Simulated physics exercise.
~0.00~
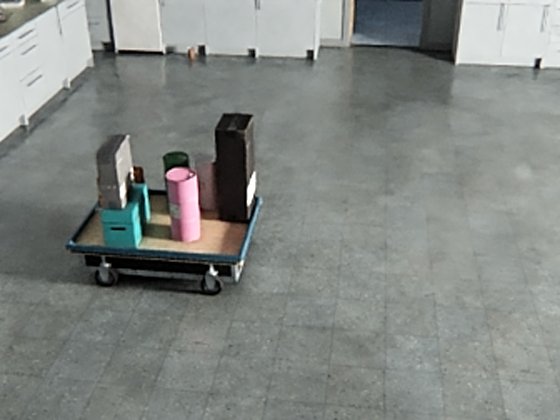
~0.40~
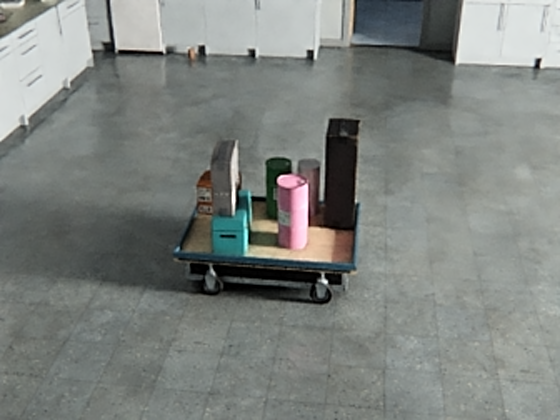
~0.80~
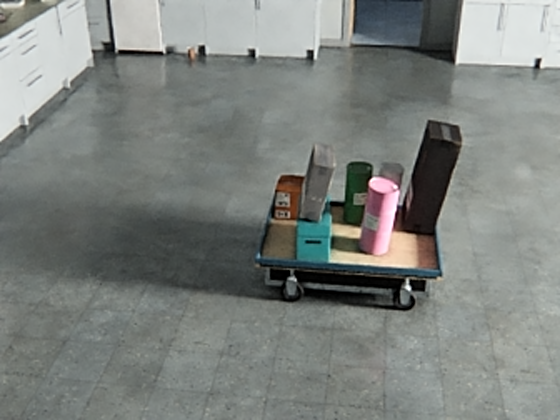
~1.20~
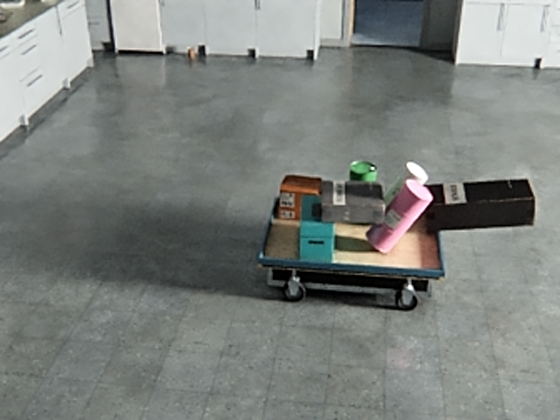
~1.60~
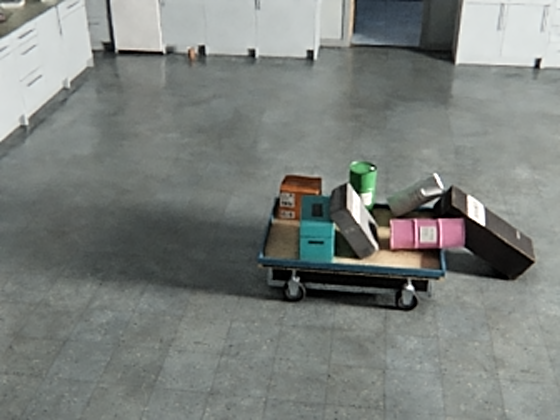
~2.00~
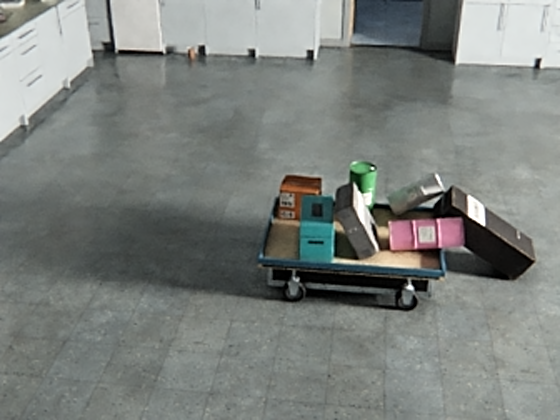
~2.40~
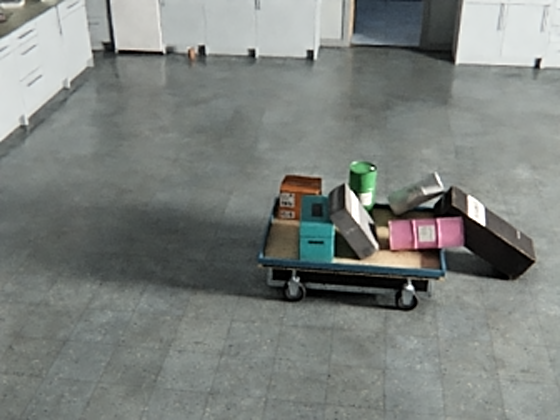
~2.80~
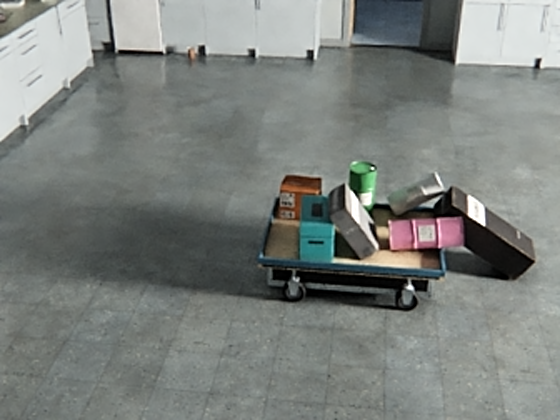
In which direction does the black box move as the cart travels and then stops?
The black box moves to the right, first riding along with the cart and then toppling over its right edge.
